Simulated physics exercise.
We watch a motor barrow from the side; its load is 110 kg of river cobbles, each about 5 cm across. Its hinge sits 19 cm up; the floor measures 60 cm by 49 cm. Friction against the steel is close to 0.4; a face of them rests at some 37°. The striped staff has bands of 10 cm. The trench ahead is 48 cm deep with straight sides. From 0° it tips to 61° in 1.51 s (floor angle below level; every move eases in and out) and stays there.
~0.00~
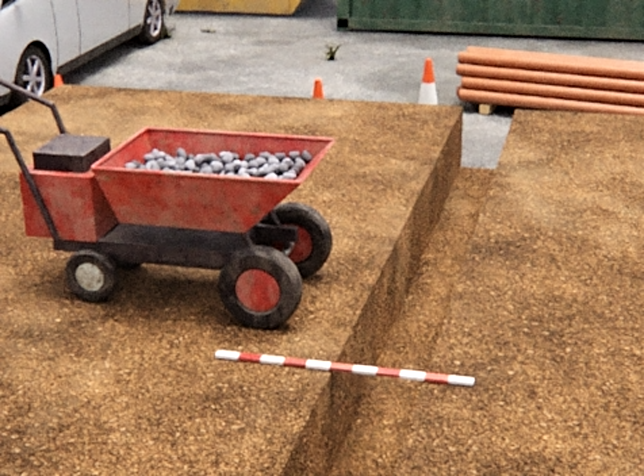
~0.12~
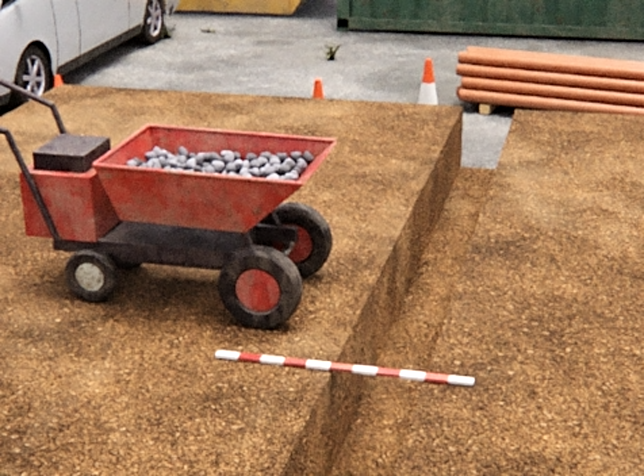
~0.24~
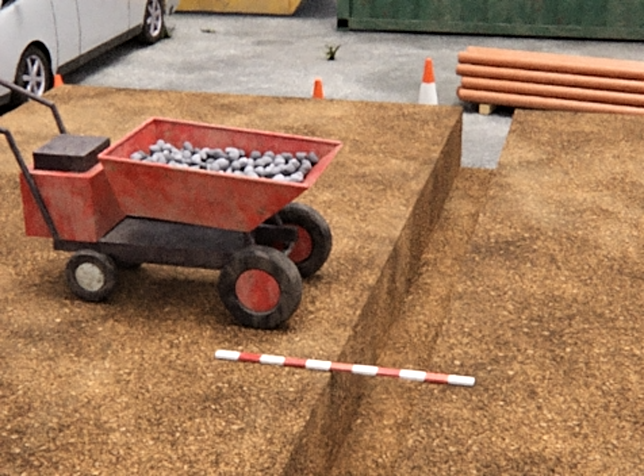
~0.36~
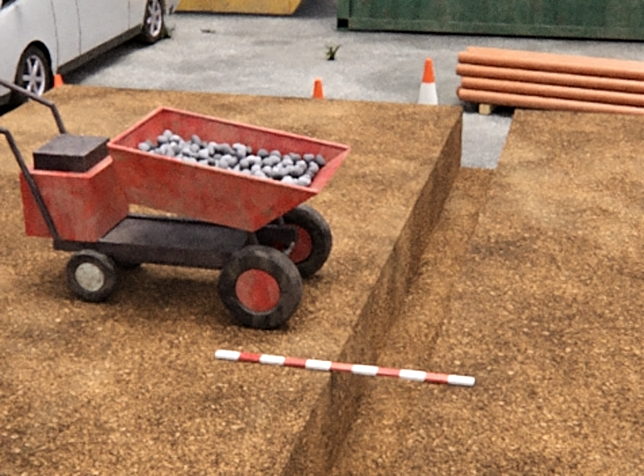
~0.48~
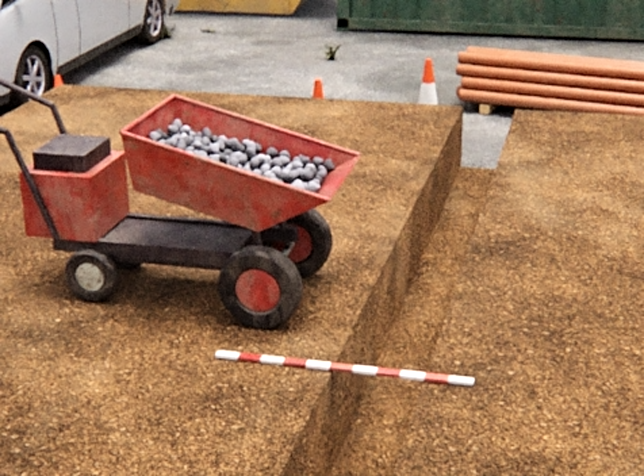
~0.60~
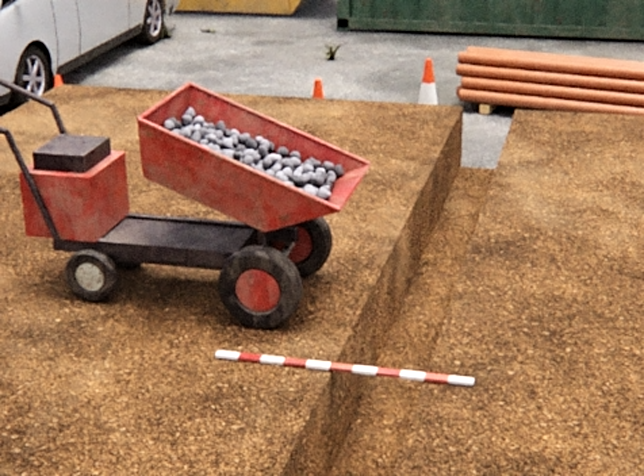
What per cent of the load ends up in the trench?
About 72 per cent.
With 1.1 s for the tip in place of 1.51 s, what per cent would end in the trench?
It would be near 65 per cent.
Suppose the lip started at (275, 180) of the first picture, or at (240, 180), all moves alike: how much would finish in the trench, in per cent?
Near 95 per cent from the first place, 100 from the second.
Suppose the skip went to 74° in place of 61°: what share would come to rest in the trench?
Then about 75 per cent.
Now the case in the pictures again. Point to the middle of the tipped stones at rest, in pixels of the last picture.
Near (425, 388).
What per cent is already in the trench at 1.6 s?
Some 25 per cent.
After 1.1 s the floor is at 51°; 100 % in the skip; the foremost stones are at (375, 237).
After 1.6 s the floor is at 61°; 66 % in the skip, 27 % in the trench, 7 % past the trench; the foremost stones are at (475, 323).
After 2.0 s the floor is at 61°; 30 % in the skip, 43 % in the trench, 27 % past the trench; the foremost stones are at (560, 328).
After 3.9 s the floor is at 61°; 0 % in the skip, 72 % in the trench, 28 % past the trench; the foremost stones are at (616, 328).
